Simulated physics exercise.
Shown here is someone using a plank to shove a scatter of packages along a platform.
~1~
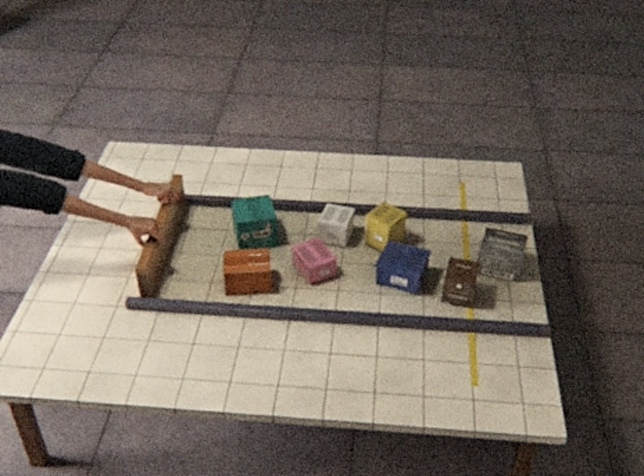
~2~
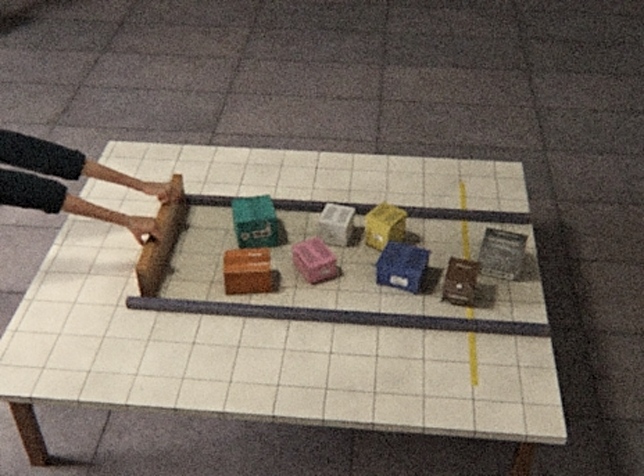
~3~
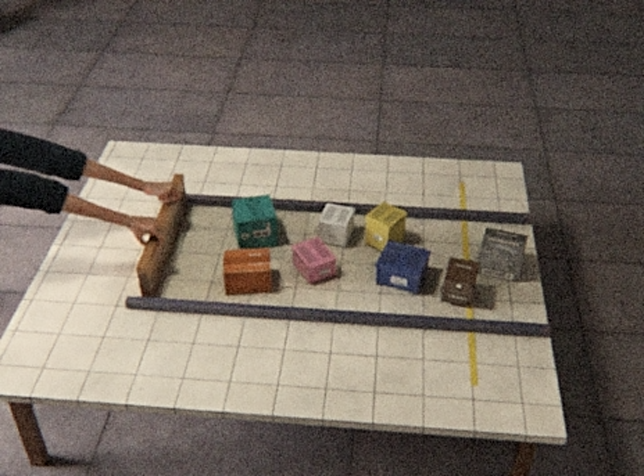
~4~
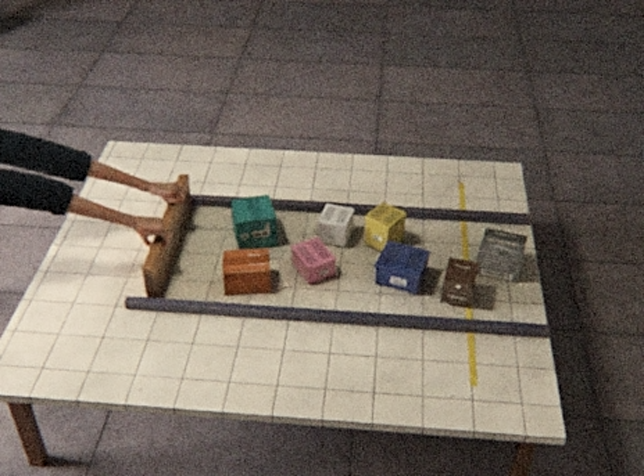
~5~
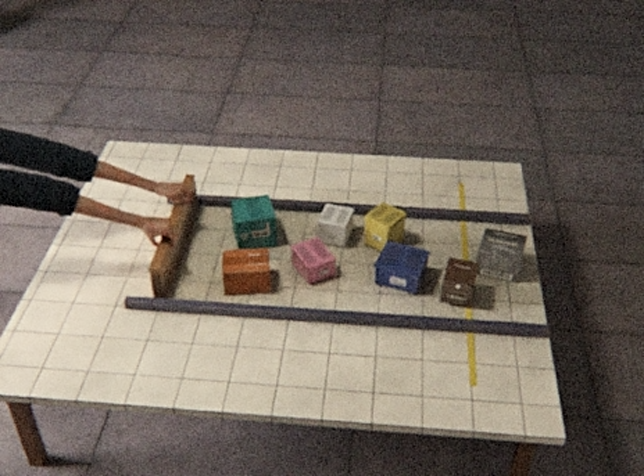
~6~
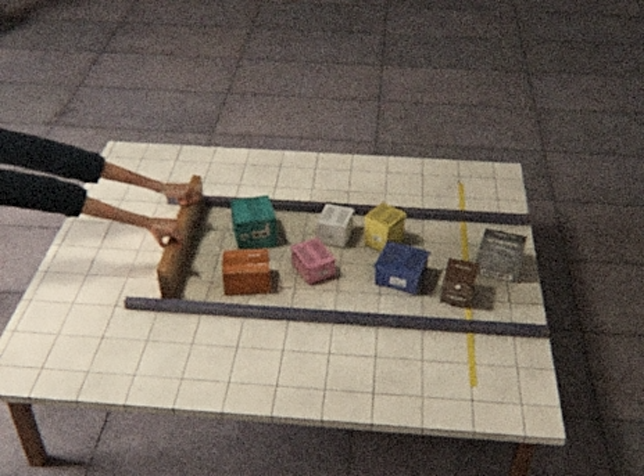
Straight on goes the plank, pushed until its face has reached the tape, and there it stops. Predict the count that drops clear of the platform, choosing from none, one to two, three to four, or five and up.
The ones that plunge will number three or four.
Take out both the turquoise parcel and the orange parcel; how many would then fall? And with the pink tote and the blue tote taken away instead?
The counts: 1 and 2.
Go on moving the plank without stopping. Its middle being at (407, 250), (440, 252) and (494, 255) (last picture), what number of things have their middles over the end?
0, 2 and 6.
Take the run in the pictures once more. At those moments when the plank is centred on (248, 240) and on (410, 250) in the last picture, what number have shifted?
Tally: 2; 8.
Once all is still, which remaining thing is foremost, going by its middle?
The white tote winds up nearest.
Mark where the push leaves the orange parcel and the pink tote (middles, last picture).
In the last picture the orange parcel sits around (493, 292) and the pink tote around (518, 271).
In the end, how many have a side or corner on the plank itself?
That makes 2.
A little later, none off yet; grey box at rest near (501, 255); brown box at rest near (460, 283); blue tote at rest near (402, 268).
Next, none off yet; grey box at rest near (501, 255); brown box shifted a little near (474, 288); blue tote shifted about its own width near (440, 273).
Later still, none off yet; grey box shifted about its own width near (529, 260); brown box shifted well along near (537, 302); blue tote shifted well along near (507, 283).
When it is over, the number that fall off is three or four; down, yellow tote, blue tote, brown box and grey box.
